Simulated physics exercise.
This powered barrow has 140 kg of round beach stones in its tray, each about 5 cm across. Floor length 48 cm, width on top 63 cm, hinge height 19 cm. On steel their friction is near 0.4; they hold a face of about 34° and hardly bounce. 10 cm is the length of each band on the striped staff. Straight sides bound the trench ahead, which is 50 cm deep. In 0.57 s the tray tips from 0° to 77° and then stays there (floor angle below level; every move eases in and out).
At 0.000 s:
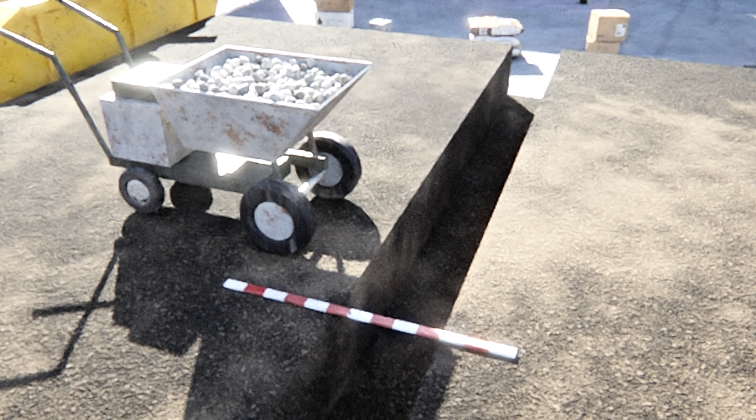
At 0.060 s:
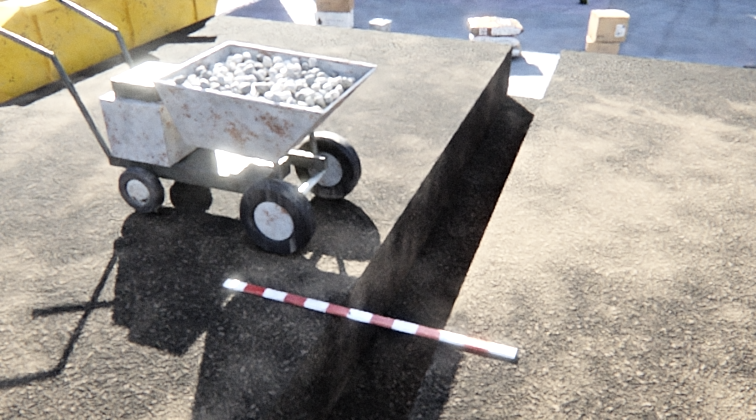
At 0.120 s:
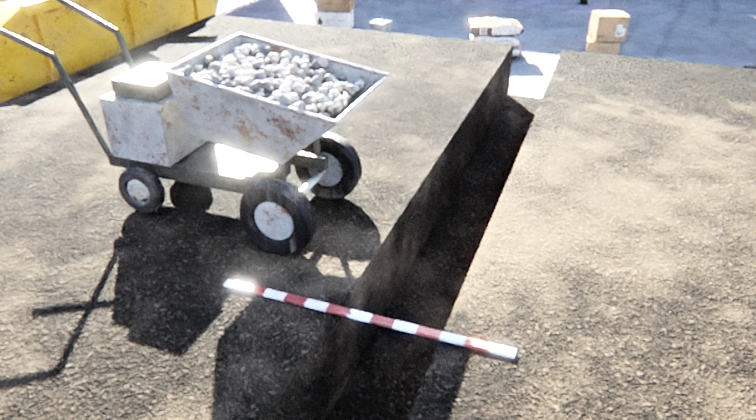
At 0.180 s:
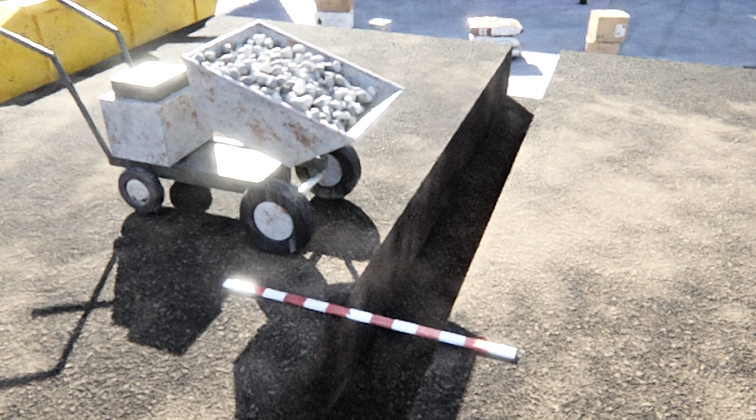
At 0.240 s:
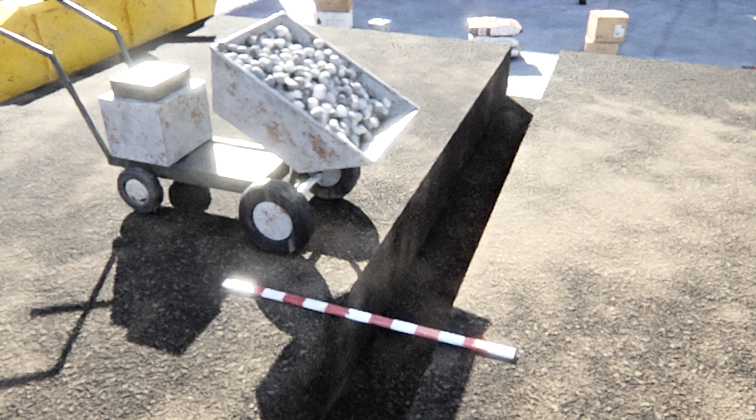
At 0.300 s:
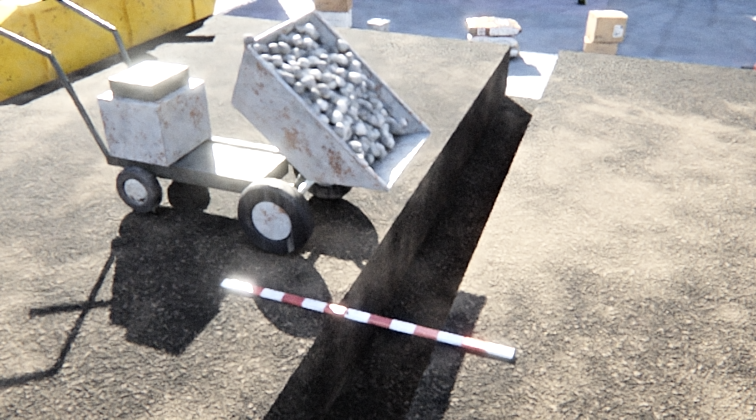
The metal tray of a small wheeled barrow, heaped with round grey stones, tilted slowly and then more steeply toward the trench on its right, while the stones shifted toward its lowered lip.
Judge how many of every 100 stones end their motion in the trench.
I would put it near 65 out of 100.
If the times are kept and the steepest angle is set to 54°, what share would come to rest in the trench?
Some 45 in a hundred, I'd say.
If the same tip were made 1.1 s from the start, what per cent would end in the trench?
Around 85 per cent would end in the trench.
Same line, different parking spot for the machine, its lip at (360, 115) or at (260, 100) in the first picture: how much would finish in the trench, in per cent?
Some 20 and some 100 per cent, in that order.
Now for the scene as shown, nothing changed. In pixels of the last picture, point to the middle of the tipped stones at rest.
(451, 319).
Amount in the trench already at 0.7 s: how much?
Around 40 per cent of it.
After 0.4 s the floor is at 65°; 100 % in the tray; the foremost stones are at (416, 206).
After 0.7 s the floor is at 77°; 43 % in the tray, 40 % in the trench, 17 % past the trench; the foremost stones are at (505, 263).
After 1.0 s the floor is at 77°; 1 % in the tray, 64 % in the trench, 35 % past the trench; the foremost stones are past the picture's edge.
After 3.0 s the floor is at 77°; 0 % in the tray, 65 % in the trench, 35 % past the trench; the foremost stones are past the picture's edge.
